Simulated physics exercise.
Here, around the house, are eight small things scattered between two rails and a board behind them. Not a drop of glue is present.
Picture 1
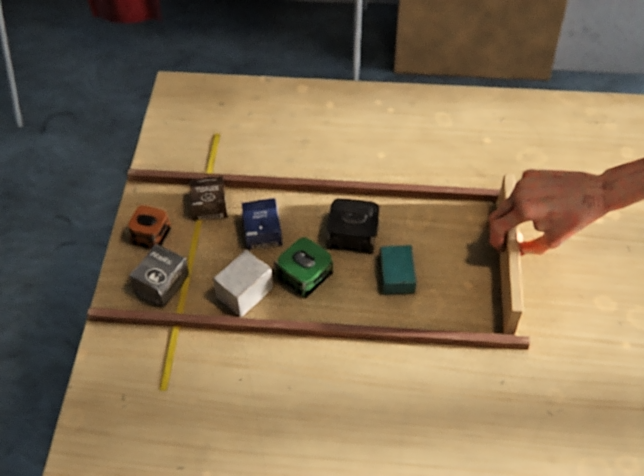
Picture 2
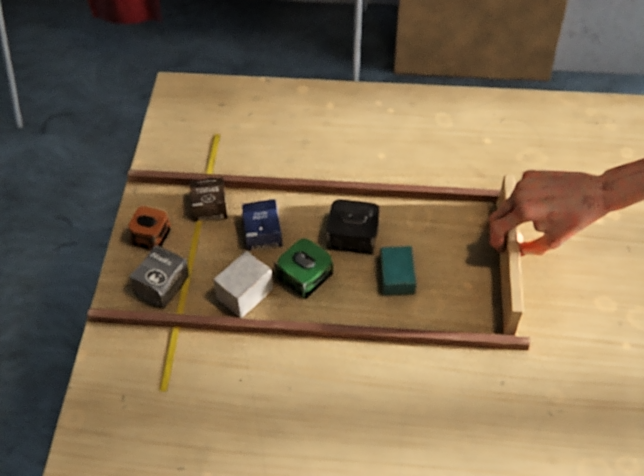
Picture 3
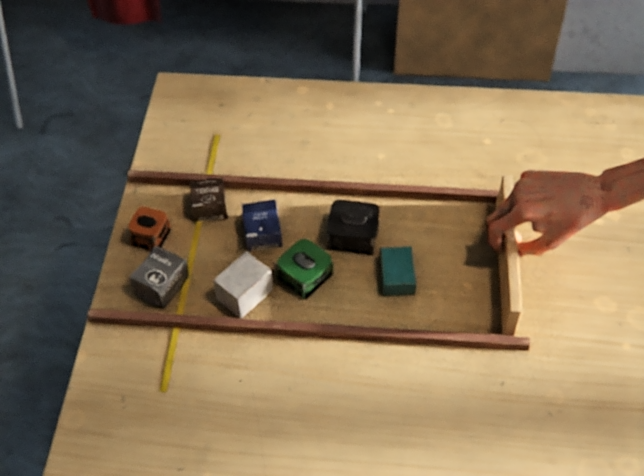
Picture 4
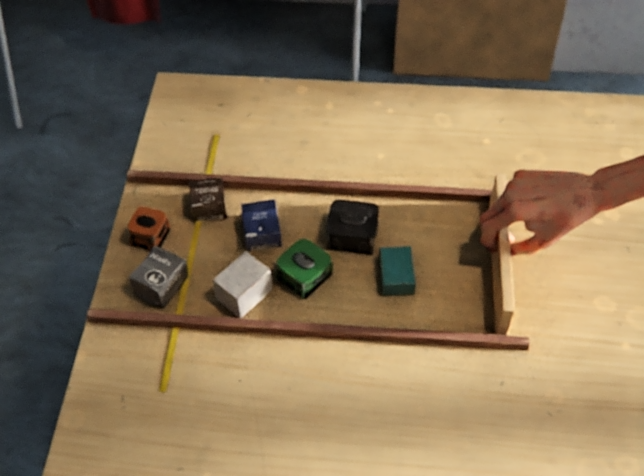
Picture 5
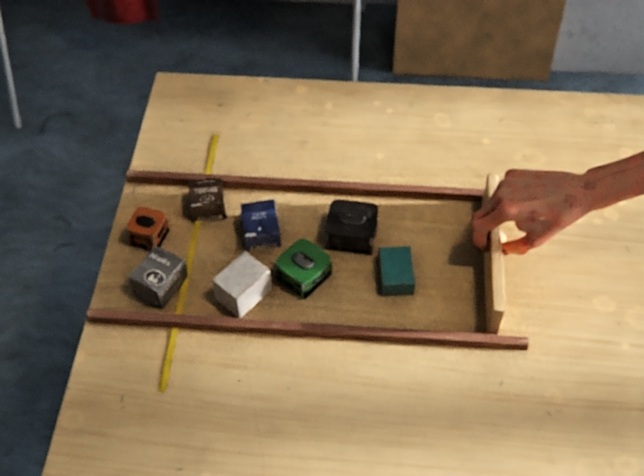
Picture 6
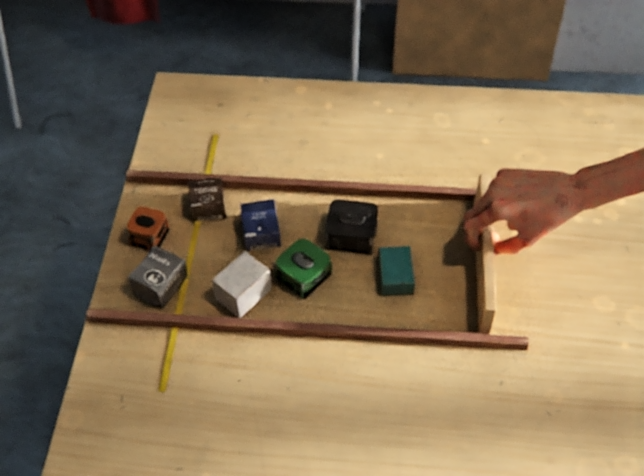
A hand held the wooden board at the right end of two rails, then slid it slightly left toward eight small blocks and cases, which stayed still around a yellow tape line.
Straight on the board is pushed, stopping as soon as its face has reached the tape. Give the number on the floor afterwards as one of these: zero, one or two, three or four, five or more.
Once the push stops, one or two will be gone from the table.
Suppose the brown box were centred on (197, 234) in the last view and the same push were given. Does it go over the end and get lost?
The brown box goes off.
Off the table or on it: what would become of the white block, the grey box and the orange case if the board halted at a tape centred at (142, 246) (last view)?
For the white block: It stays. For the grey box: It drops. For the orange case: It drops.
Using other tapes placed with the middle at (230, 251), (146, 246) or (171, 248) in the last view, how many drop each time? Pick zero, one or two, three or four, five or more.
Going through the tapes in order, the count is none at all, then five or over, then one or two.
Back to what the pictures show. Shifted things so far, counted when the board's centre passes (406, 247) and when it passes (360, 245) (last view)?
1 at one spot and 3 at the other.
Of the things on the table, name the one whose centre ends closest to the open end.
I'd say the blue box.
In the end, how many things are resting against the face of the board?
In contact: 3.
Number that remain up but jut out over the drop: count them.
I make it 0.
Soon after, none off yet; orange case at rest near (148, 229); grey box at rest near (159, 277); brown box at rest near (207, 199).
After that, none off yet; orange case at rest near (148, 229); grey box at rest near (159, 277); brown box displaced a little near (194, 198).
In the end, the number that fall off is one or two; gone, brown box and orange case.
